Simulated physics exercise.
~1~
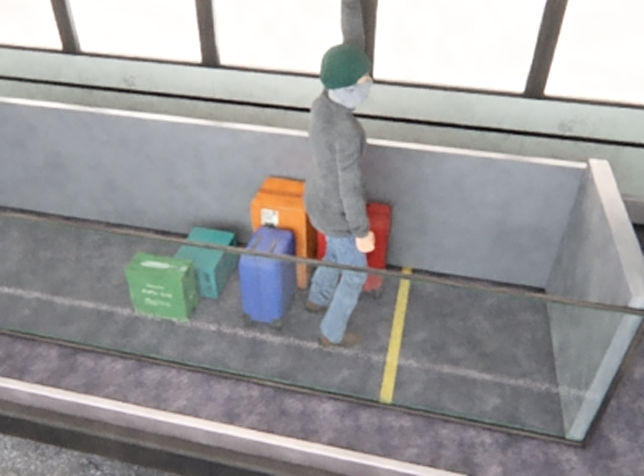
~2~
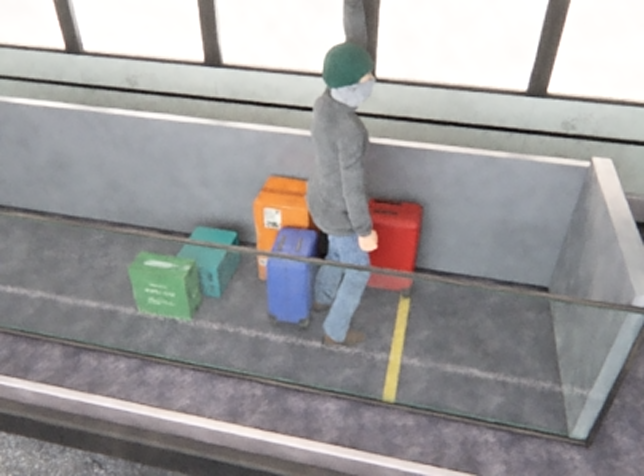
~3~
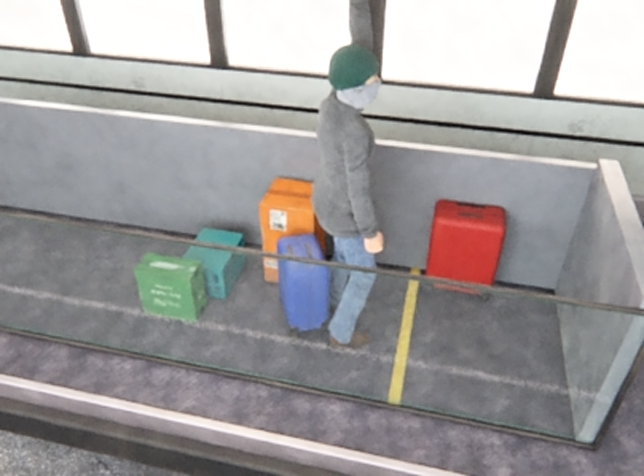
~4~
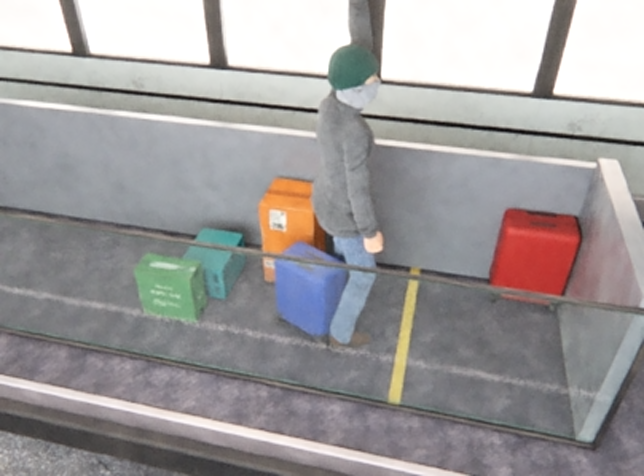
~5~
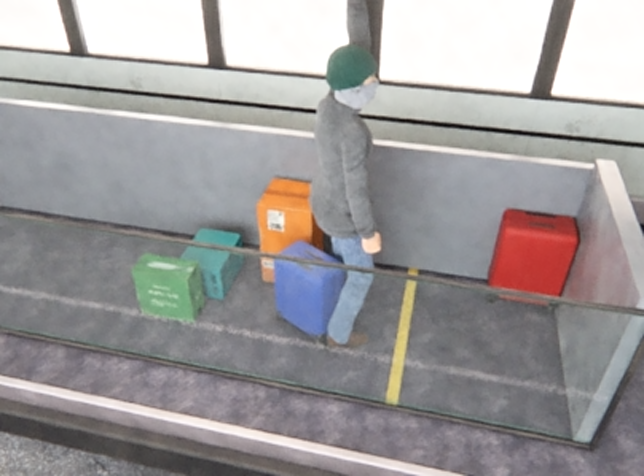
A red wheeled case and a smaller blue one stand upright near a passenger in a green cap, grey jacket and jeans, seen from above in a glass-fronted tram bay. A green carton, a teal crate and a tall orange bag sit to the left, and a yellow line crosses the floor to the right. The red case rolls right from behind the passenger and crosses the line, while the blue case shifts slightly right towards the passenger's legs. The red case rolls on to the right end and stops upright. The blue case turns a little and stays short of the line, while the others keep their places.
